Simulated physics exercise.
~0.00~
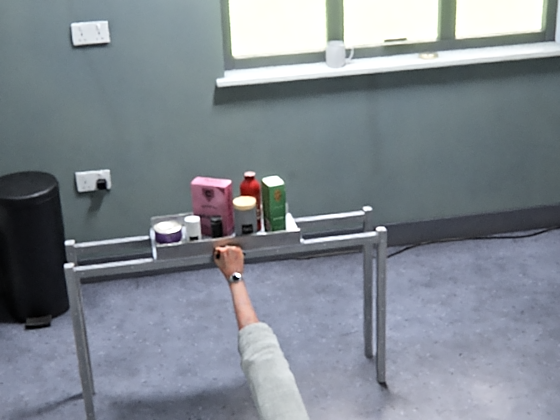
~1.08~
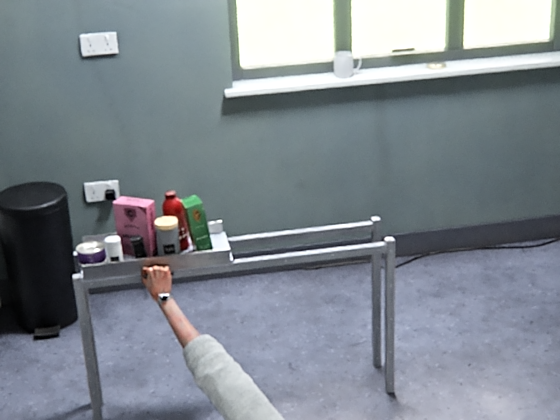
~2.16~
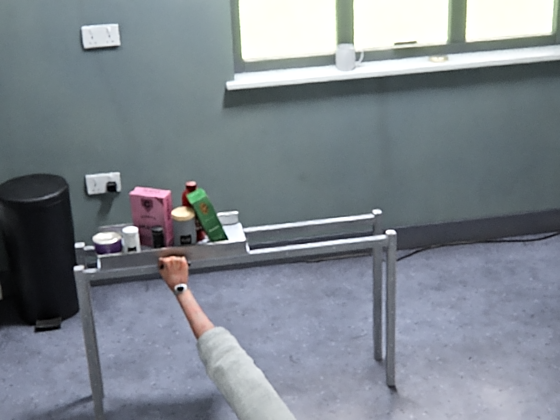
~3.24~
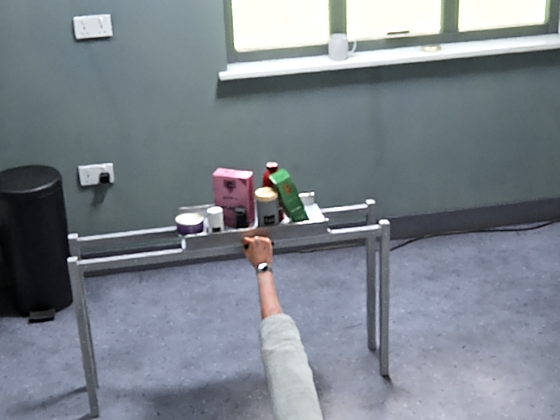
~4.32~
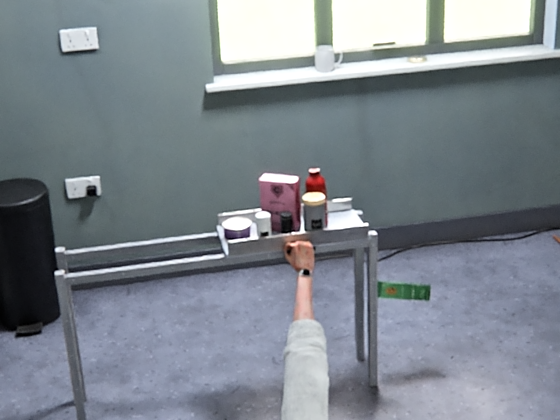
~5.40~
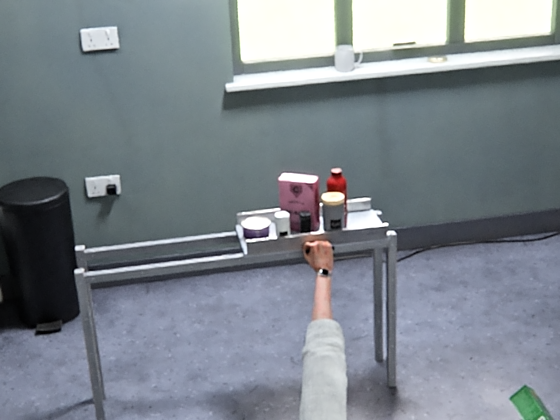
A tray of small containers on a metal frame was slid left by a hand, then back to the right, and the green carton leaned, tumbled off the right end and dropped toward the floor, while the other items stayed on the tray.
